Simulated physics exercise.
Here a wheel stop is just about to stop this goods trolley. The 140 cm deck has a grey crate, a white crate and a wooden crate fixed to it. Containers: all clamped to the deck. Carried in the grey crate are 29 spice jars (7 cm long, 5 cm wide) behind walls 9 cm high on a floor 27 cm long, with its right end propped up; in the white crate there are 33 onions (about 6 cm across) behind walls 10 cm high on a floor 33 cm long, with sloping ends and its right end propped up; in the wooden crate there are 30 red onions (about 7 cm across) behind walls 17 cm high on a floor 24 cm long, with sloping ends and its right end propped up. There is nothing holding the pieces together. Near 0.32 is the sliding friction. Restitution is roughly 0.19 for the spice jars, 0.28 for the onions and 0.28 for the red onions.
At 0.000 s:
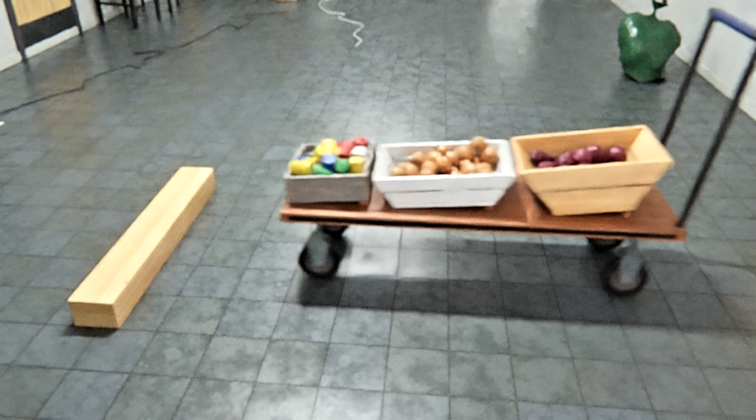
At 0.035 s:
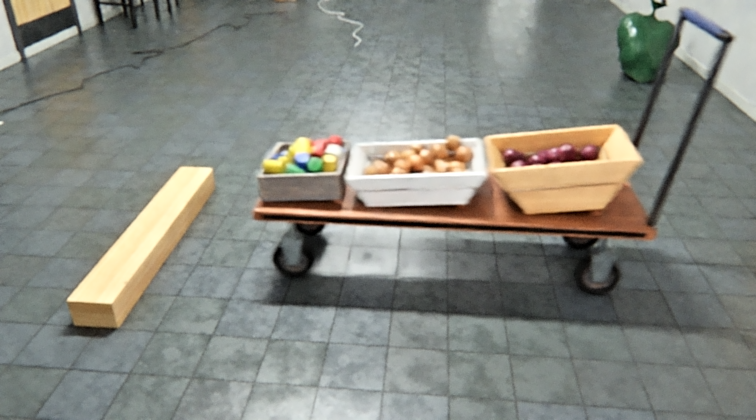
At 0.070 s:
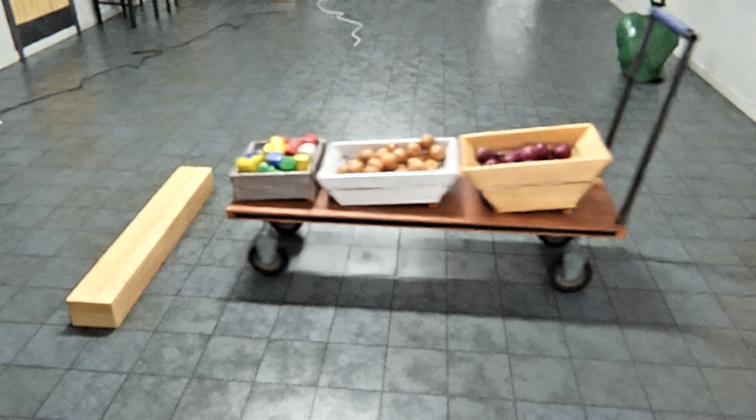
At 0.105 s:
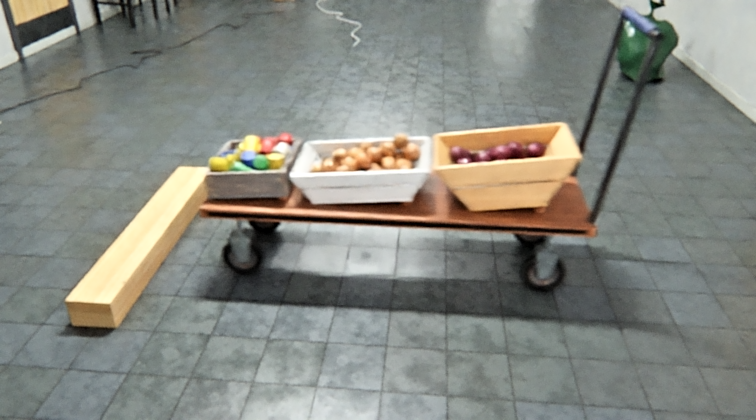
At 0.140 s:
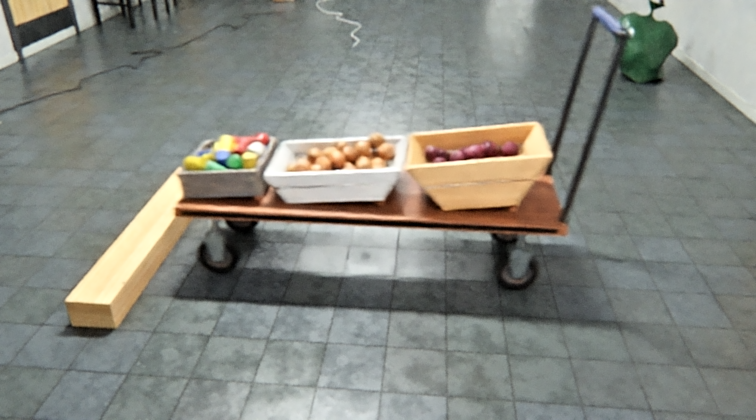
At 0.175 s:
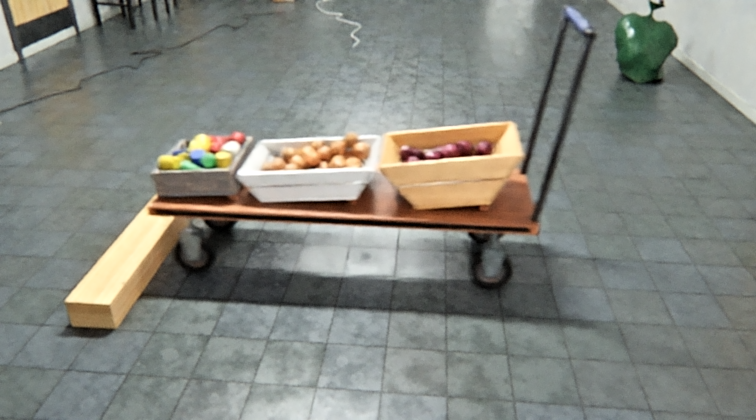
To begin with, a flat trolley carrying a grey crate of colourful little items, a white crate of onions and a wooden crate of red onions stands right of a wooden beam on a tiled floor. It then rolls steadily left, drawing nearer the beam, with the crates keeping their places.
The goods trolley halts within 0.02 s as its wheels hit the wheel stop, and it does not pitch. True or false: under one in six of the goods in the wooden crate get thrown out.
False, over one in six are thrown out.
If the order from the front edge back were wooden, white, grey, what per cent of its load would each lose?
In that arrangement the grey crate sheds 20 per cent of its load, the white crate 30 per cent, and the wooden crate 30 per cent.
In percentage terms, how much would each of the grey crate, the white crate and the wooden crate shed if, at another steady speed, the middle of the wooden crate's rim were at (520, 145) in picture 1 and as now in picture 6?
Grey crate 10 %, white crate 0 %, wooden crate 0 %.
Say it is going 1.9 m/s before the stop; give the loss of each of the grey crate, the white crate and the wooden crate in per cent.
Grey crate 10 %, white crate 10 %, wooden crate 10 %.
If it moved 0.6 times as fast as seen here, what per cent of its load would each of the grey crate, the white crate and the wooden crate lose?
Then the grey crate sheds 10 per cent, the white crate 10 per cent, and the wooden crate 0 per cent.
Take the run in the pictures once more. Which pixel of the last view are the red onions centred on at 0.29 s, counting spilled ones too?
Somewhere around pixel (400, 158).
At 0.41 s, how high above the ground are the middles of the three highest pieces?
66 cm.
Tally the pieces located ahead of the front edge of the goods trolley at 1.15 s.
Around 14.
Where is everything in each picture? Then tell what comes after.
In the first picture (we follow the rim corner now nearest the camera), wooden crate at (670, 160); grey crate at (363, 175); 56 cm still to roll; nothing out yet.
Wooden crate at (639, 158); grey crate at (335, 173); 46 cm still to roll, in the second picture.
Wooden crate at (608, 157); grey crate at (307, 172); 37 cm still to roll, in the third picture.
Wooden crate at (578, 156); grey crate at (280, 171); 27 cm still to roll, in the fourth picture.
Wooden crate at (549, 155); grey crate at (253, 170); 17 cm still to roll, in the fifth picture.
Wooden crate at (520, 154); grey crate at (227, 169); 8 cm still to roll; nothing out yet, in the sixth picture.
After 0.19 s, the wheels strike.
After 0.29 s, 1 of 29 out of the grey crate, 3 of 33 out of the white crate and 0 of 30 out of the wooden crate.
After 0.41 s, 6 of 29 out of the grey crate, 8 of 33 out of the white crate and 6 of 30 out of the wooden crate.
After 0.64 s, 8 of 29 out of the grey crate, 11 of 33 out of the white crate and 9 of 30 out of the wooden crate.
When it is over (at 1.15 s), 8 of 29 out of the grey crate, 12 of 33 out of the white crate and 9 of 30 out of the wooden crate. Asked share, 9 of 30, 30 per cent.
